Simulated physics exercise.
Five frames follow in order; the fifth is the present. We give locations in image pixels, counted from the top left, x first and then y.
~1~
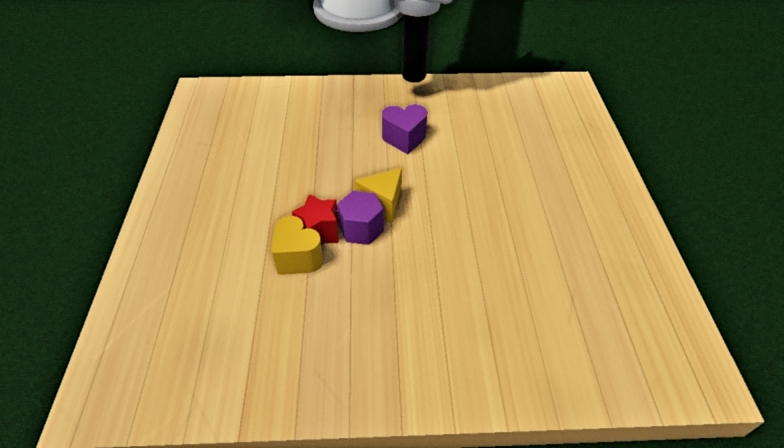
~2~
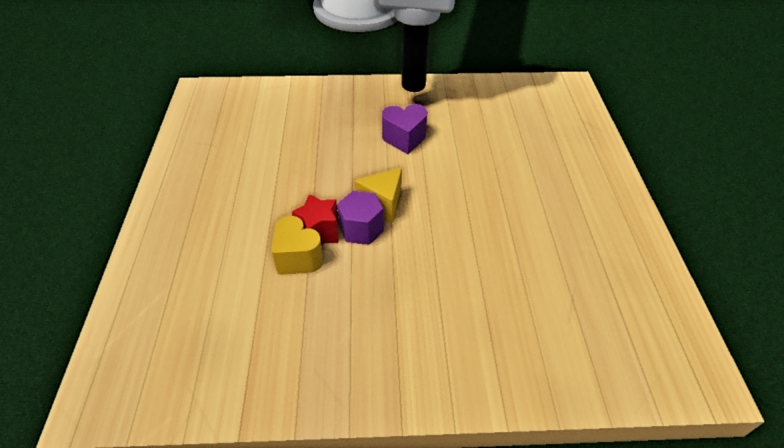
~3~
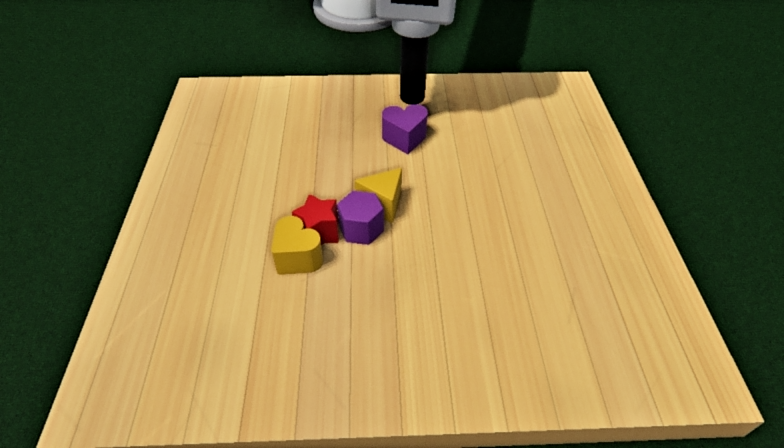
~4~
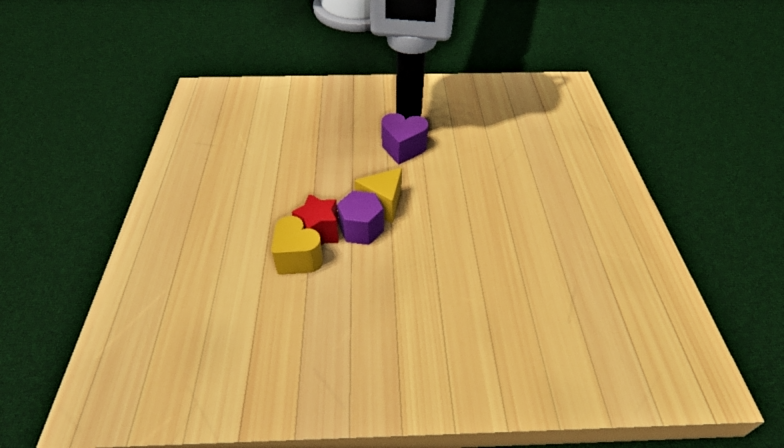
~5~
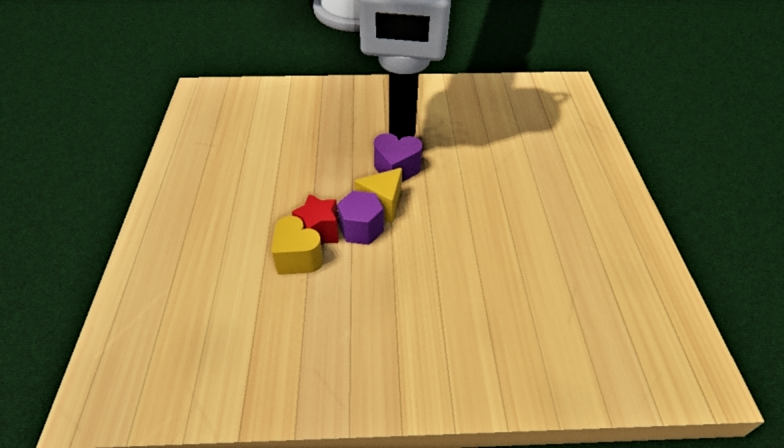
On a light wooden board, a purple heart-shaped block sits apart from a cluster of yellow, red and purple blocks as a robot arm's dark bar moves down toward it. The bar meets the heart and pushes it a short way down and slightly left, close to the yellow triangular piece.
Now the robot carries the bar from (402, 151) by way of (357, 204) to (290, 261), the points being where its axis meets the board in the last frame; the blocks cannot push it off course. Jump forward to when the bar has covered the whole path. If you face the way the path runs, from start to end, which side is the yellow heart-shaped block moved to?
Its sideways move is to the right.
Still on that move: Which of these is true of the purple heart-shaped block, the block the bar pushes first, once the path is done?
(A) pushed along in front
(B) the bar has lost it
Answer: B.
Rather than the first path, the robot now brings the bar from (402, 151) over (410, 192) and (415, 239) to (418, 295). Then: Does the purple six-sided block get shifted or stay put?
Here's my answer: The purple six-sided block gets displaced.
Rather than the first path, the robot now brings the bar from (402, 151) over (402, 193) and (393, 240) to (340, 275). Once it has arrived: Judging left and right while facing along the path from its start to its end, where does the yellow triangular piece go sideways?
Facing from start to end, it shifts left.
The first path, step by step. One third of the way, bar at (372, 169); yellow triangular piece at (395, 208), turned 35° clockwise; purple heart-shaped block at (388, 181), turned 40° anticlockwise.
Two thirds of the way, bar at (334, 206); yellow heart-shaped block at (280, 243), turned 15° anticlockwise; red star block at (302, 218), turned 15° clockwise; yellow triangular piece at (402, 216); purple heart-shaped block at (384, 191), turned 80° anticlockwise.
At the end, bar at (286, 244); yellow heart-shaped block at (217, 279), turned 15° anticlockwise; red star block at (247, 254), turned 30° clockwise; yellow triangular piece at (402, 216); purple heart-shaped block at (384, 191), turned 80° anticlockwise.
